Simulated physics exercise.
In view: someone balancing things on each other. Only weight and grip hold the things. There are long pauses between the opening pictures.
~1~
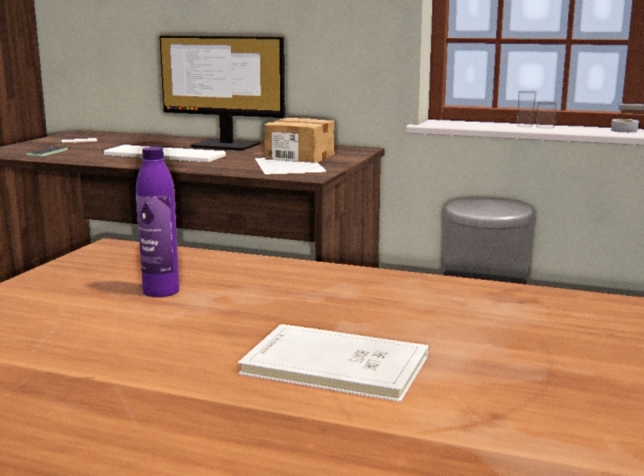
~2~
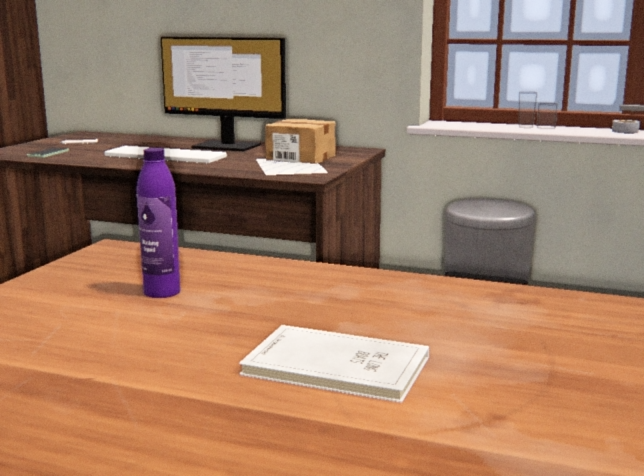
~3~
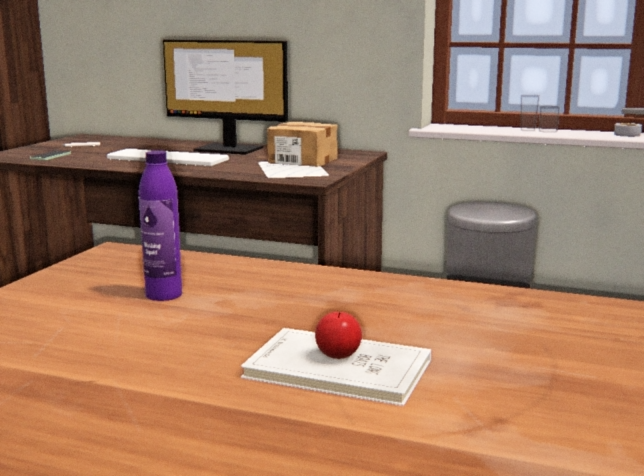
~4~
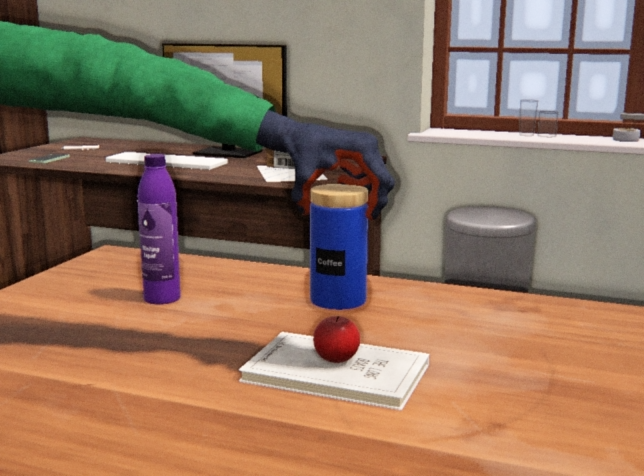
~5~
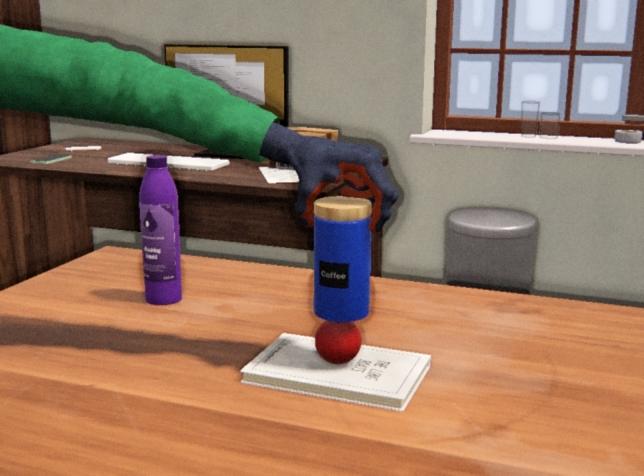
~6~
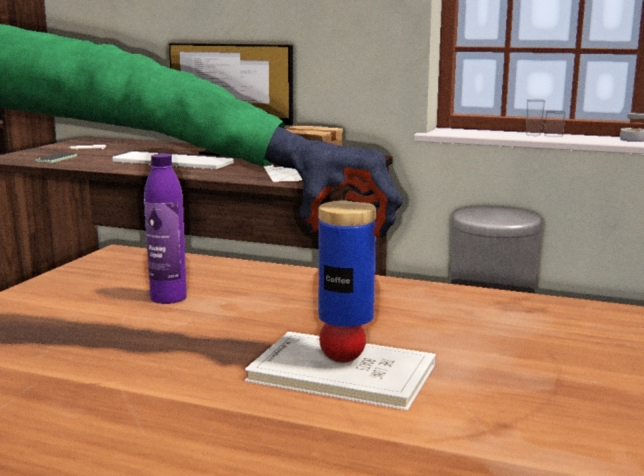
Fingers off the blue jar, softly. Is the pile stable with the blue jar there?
Here the pile gives way.
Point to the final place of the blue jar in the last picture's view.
Around (440, 355).
Then, 0.60 s later than the last frame, blue jar now fallen.
Then, 0.70 s later than the last frame, things are still on the move.
When it is over, fallen, blue jar; the other 3 as before. End places, in pixels of the last picture, blue jar near (440, 354). The pile loses its balance.
